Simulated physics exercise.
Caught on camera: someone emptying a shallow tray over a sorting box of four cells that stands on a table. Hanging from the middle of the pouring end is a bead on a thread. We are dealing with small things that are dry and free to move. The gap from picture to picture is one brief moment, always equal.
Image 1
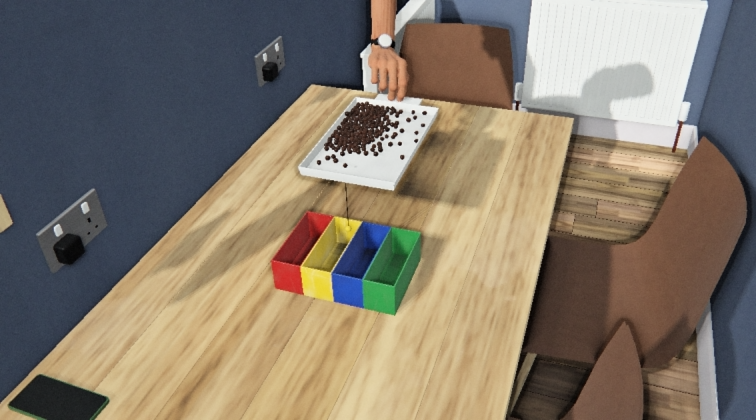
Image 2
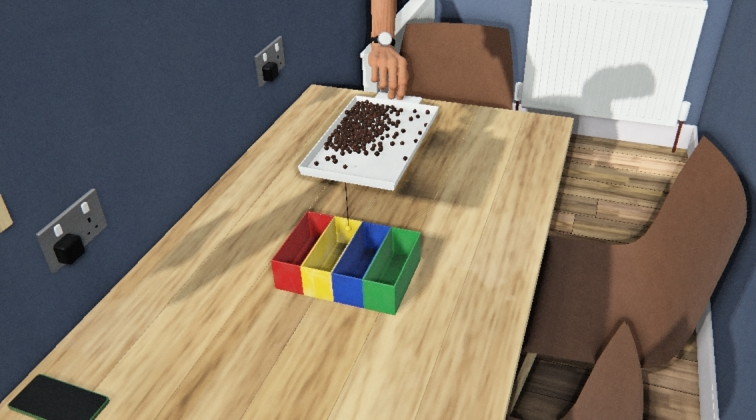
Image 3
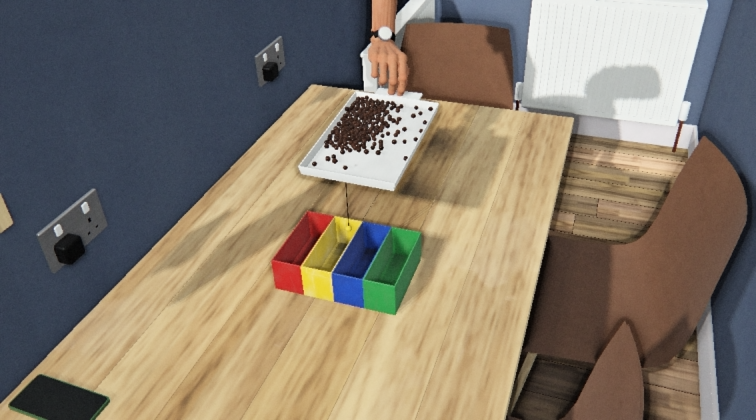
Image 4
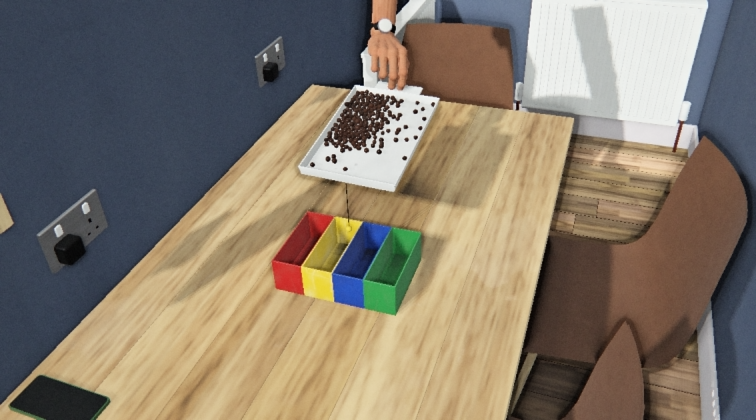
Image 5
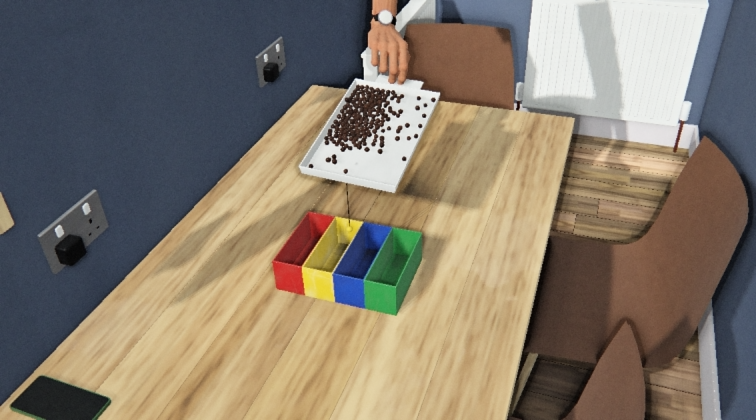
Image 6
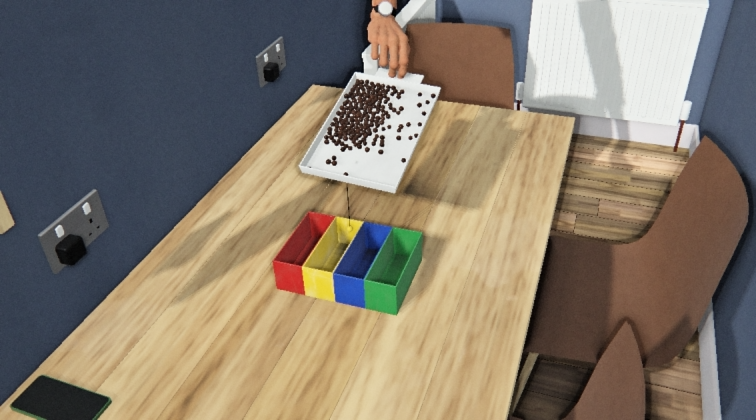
A wooden table between a dark blue wall with sockets and some brown chairs, near a white radiator, is seen from above at a fixed angle. A hand wearing a watch holds a white tray scattered with small dark brown balls above a box of red, yellow, blue and green cells. The hand slowly raises the tray's far end, its near edge barely dips rightward, and some balls shift slightly.
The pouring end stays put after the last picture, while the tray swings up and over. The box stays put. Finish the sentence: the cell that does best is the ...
... Green cell.
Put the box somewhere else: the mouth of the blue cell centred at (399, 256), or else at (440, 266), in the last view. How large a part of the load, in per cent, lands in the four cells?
You'd get near 100 percent first and near 90 percent next.
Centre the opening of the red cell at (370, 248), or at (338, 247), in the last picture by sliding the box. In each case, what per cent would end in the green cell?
You'd get 0 in a hundred first and 0 in a hundred after that.
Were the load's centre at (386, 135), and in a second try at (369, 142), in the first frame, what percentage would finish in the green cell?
In order, 60 per cent then 60 per cent.
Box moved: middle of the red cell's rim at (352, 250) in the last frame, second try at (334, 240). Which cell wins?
First try: The cell in yellow. Second try: The blue one.
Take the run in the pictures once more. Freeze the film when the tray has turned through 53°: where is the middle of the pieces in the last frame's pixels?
The load's middle is around (372, 176).
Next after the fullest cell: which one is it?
That blue cell.
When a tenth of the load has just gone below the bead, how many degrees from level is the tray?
Close to 50 degrees, I reckon.
Shortly afterwards, tray tipped steeply; the bulk on the tray; a little in the green cell; a little in the blue cell; a little falling or outside the box.
Next, tray tipped right over; near a quarter on the tray; near a third in the green cell; near a quarter in the blue cell; only a few in the yellow cell; near a quarter falling or outside the box.
Some moments later, tray tipped past a quarter turn; near two thirds in the green cell; near a third in the blue cell; only a few in the yellow cell; a little falling or outside the box.
In the end, tray tipped past a quarter turn; near two thirds in the green cell; near a third in the blue cell; only a few in the yellow cell; none at all in the red cell; a little outside the box.
